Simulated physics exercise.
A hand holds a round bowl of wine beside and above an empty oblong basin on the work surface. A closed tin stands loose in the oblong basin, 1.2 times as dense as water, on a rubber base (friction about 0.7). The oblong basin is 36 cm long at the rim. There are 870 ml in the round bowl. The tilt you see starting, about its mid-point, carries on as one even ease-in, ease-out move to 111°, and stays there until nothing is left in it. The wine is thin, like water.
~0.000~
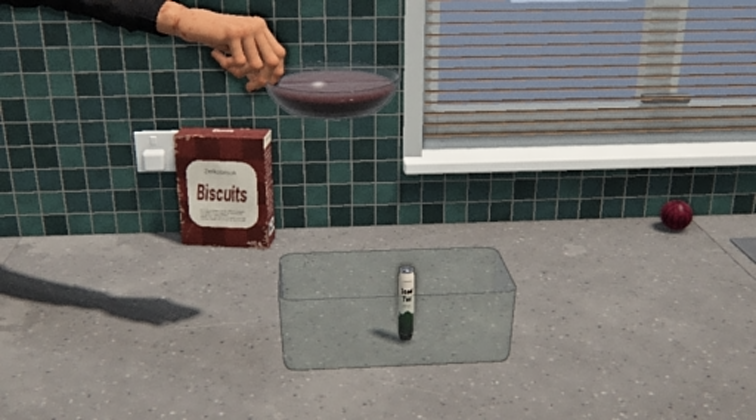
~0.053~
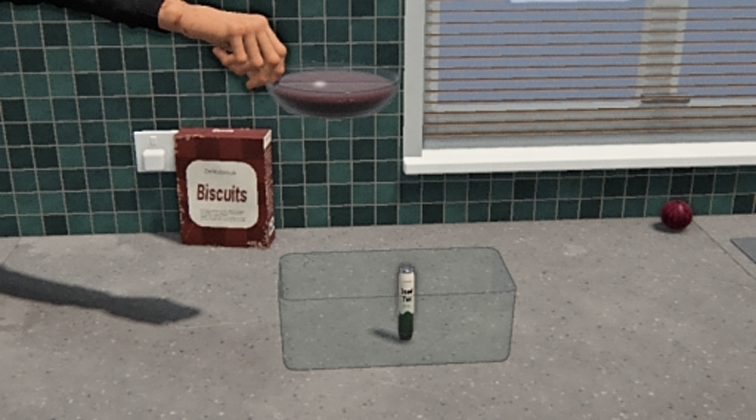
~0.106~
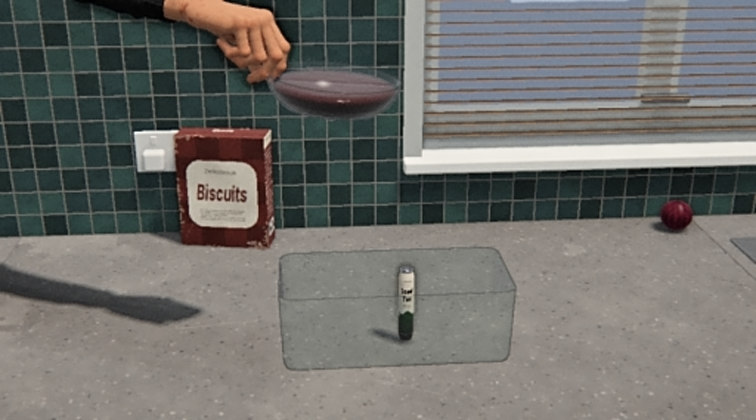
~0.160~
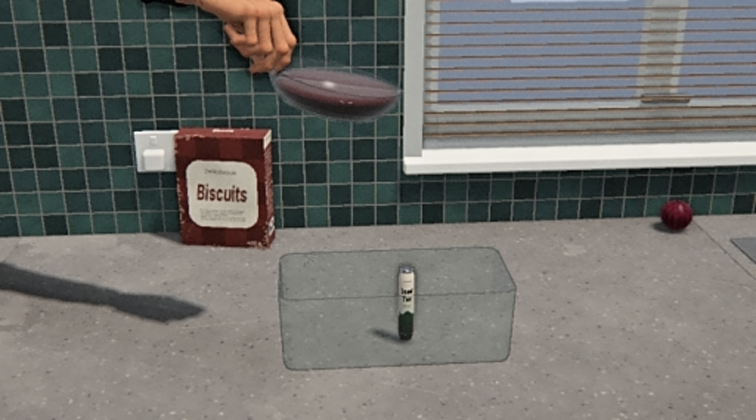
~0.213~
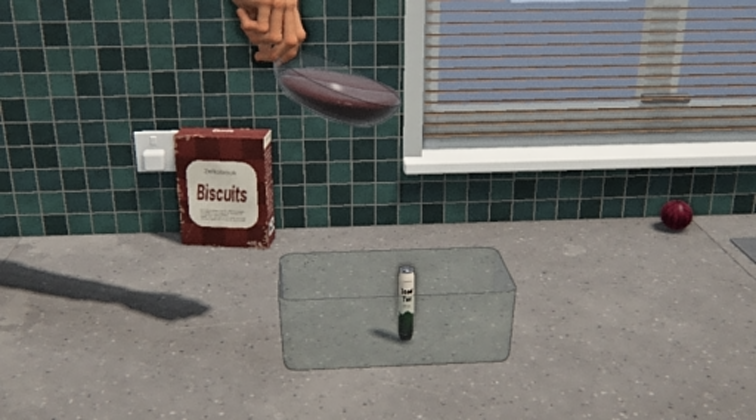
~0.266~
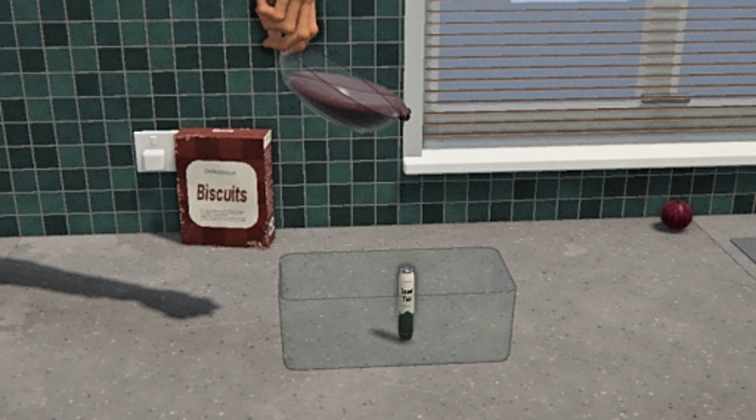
Kitchen counter with a hand tilting a round glass bowl of dark red liquid rightward above a clear basin holding a small upright container.
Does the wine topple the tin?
The tin topples.
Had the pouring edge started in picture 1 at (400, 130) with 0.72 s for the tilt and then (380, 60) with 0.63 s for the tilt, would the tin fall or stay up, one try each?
First it goes over; then it goes over.
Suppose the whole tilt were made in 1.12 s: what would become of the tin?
Then it topples.
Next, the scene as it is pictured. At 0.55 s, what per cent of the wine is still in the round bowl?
Near 0 in a hundred.
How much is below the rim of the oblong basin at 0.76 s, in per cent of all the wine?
About 76 per cent.
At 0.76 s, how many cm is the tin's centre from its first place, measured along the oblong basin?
About 3 cm.
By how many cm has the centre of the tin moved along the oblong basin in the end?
Some 9.5 cm.
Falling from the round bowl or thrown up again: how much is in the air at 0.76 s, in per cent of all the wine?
Near 24 in a hundred.
After 0.55 s the tilt is 97° and 0 per cent is still to pour; the tin stands where it began.
After 0.76 s the tilt is 111° and 0 per cent is still to pour; the tin leans 7°.
After 0.98 s the tilt is 111° and 0 per cent is still to pour; the tin lies on its side.
After 1.22 s the tilt is 111° and 0 per cent is still to pour; the tin lies on its side.
In the end the tin lies on its side.
